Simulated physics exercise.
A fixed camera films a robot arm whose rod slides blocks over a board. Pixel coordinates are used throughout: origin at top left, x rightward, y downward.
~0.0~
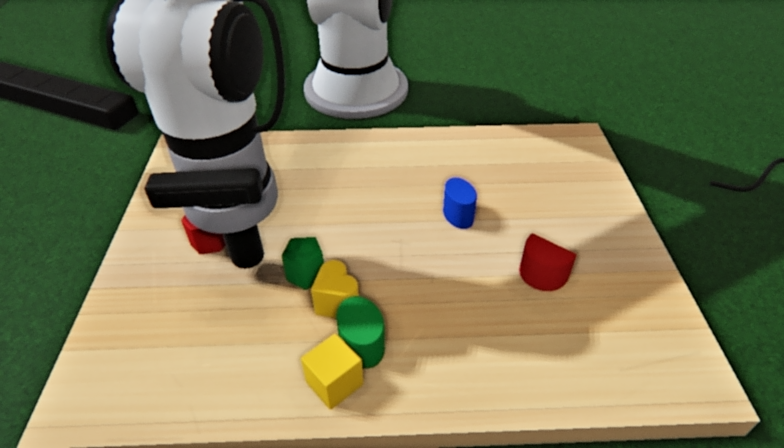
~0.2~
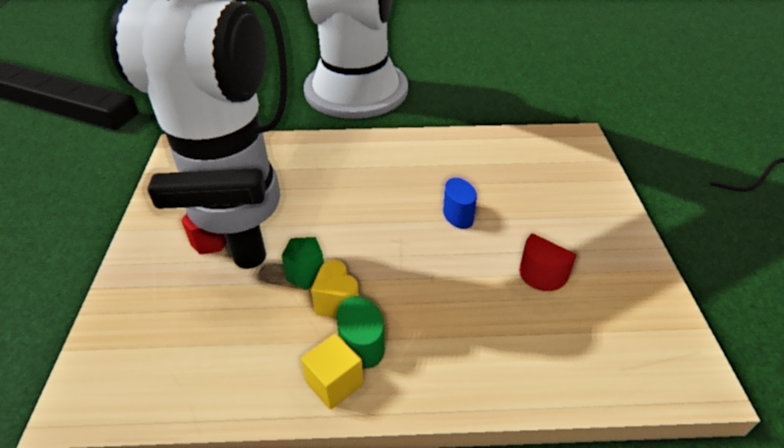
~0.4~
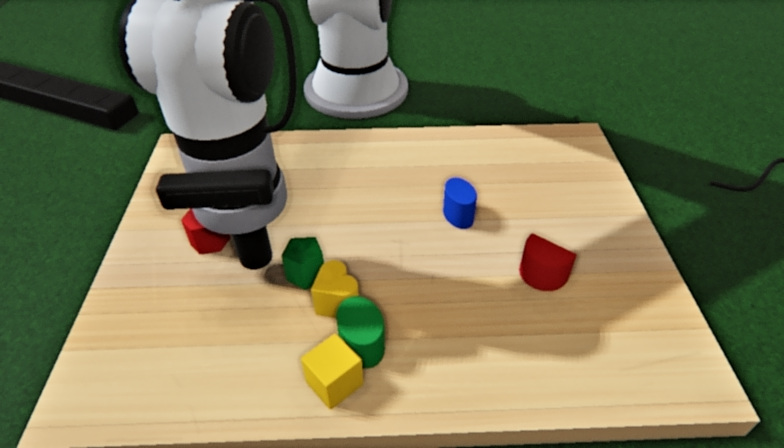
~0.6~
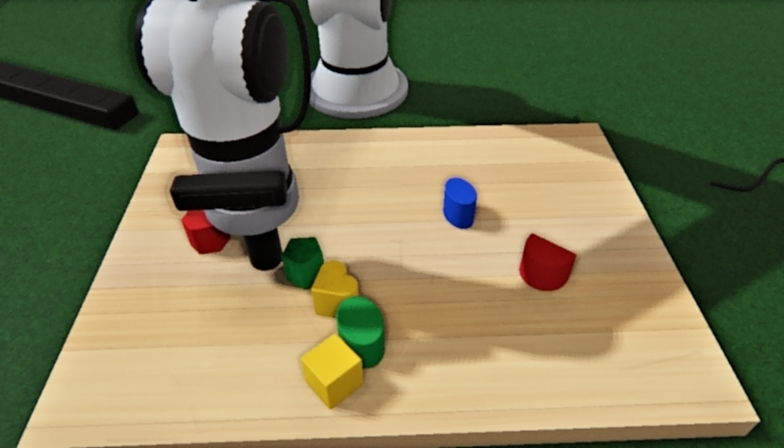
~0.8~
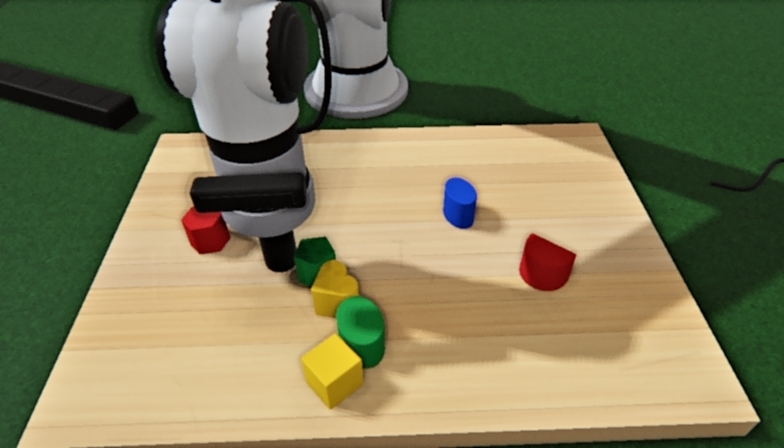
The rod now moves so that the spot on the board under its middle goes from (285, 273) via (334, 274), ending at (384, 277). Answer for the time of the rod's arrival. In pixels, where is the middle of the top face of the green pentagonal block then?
Its top centre is at about (417, 243).
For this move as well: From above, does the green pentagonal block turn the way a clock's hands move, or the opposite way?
Rotation: Counter-clockwise.
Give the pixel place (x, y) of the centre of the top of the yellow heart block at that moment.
When the path ends, it will be at (359, 278).
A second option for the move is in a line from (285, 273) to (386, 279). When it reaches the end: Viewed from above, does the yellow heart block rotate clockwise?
Final answer: Yes.
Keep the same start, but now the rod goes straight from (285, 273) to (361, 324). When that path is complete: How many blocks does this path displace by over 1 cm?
Three or more blocks.
What follows on the original path. One third of the way, rod at (317, 262); green pentagonal block at (350, 246), turned 15° anticlockwise; yellow heart block at (352, 278), turned 45° clockwise; green oval block at (361, 322).
Two thirds of the way, rod at (350, 263); green pentagonal block at (384, 244), turned 25° anticlockwise; yellow heart block at (352, 277), turned 50° clockwise; green oval block at (361, 322).
At the end, rod at (383, 265); green pentagonal block at (417, 243), turned 40° anticlockwise; yellow heart block at (359, 278), turned 75° clockwise; green oval block at (360, 322).
